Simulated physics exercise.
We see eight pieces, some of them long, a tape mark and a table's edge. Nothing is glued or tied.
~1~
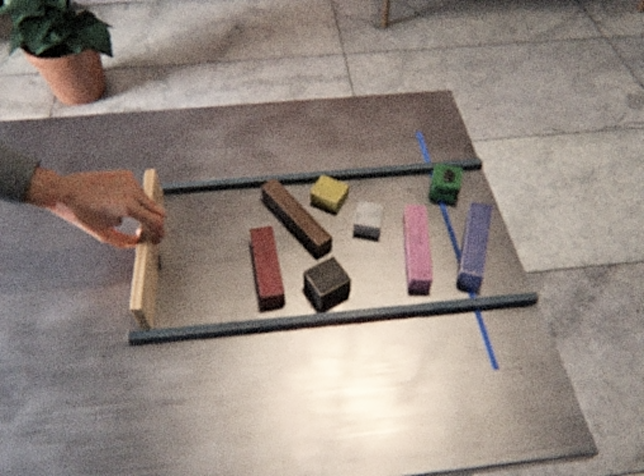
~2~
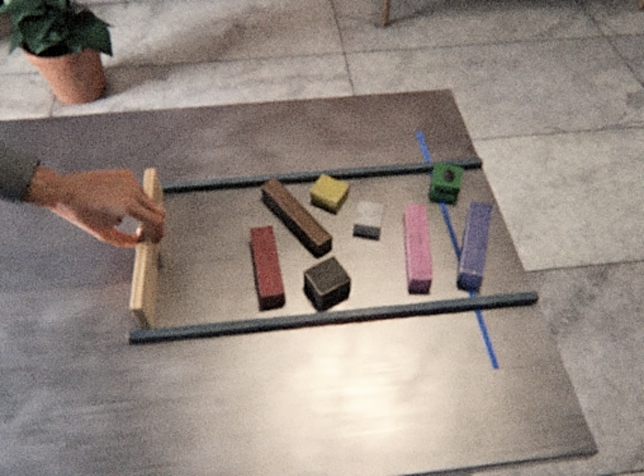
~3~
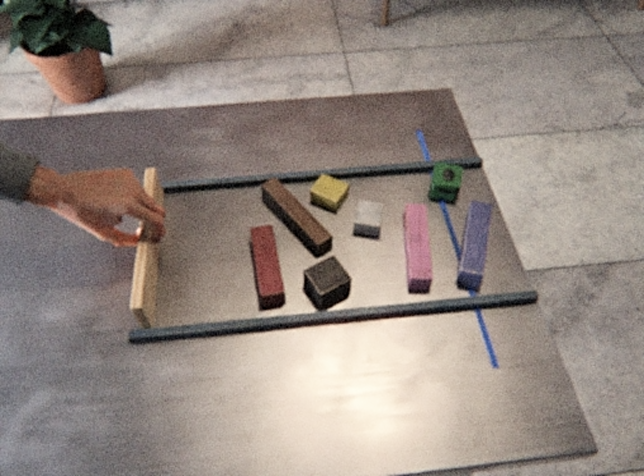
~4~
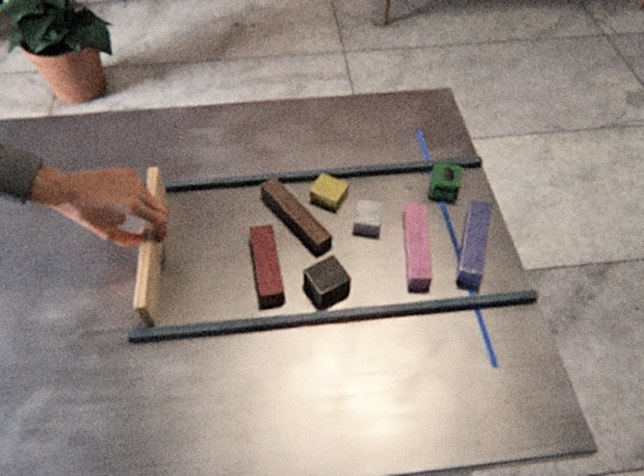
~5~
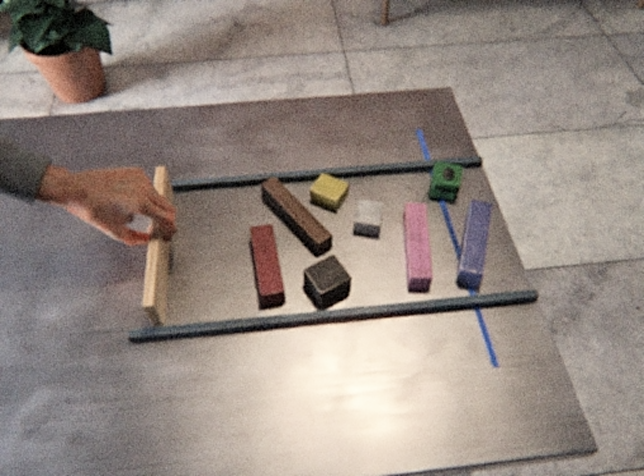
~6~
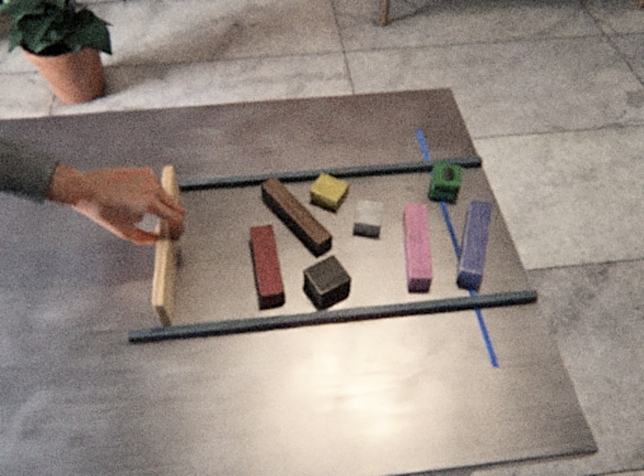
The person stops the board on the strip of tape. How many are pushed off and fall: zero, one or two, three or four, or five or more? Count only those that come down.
The number that fall off is three or four.
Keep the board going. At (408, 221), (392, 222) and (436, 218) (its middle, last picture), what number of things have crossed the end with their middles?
It would be 0, 0 and 1.
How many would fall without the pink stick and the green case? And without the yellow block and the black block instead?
The counts: 1 and 2.
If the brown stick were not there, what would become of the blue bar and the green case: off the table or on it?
The blue bar drops off, the green case is kept.
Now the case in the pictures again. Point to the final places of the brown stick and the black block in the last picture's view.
The brown stick stops around (469, 200); the black block around (510, 268).
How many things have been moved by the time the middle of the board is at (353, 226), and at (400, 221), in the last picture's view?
By then 6, and 8.
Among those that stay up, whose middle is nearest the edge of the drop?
The white block.
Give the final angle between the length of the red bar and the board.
Some 0 degrees.
Soon after, none off yet; blue bar at rest near (475, 242); green case at rest near (445, 182); pink stick at rest near (417, 244).
Then, none off yet; blue bar at rest near (475, 242); green case at rest near (445, 182); pink stick at rest near (419, 244).
Further on, none off yet; blue bar moved a little near (510, 241); green case moved about its own width near (463, 175); pink stick moved about its own width near (487, 238).
At rest, the number that fall off is three or four; fallen, pink stick, green case and blue bar.
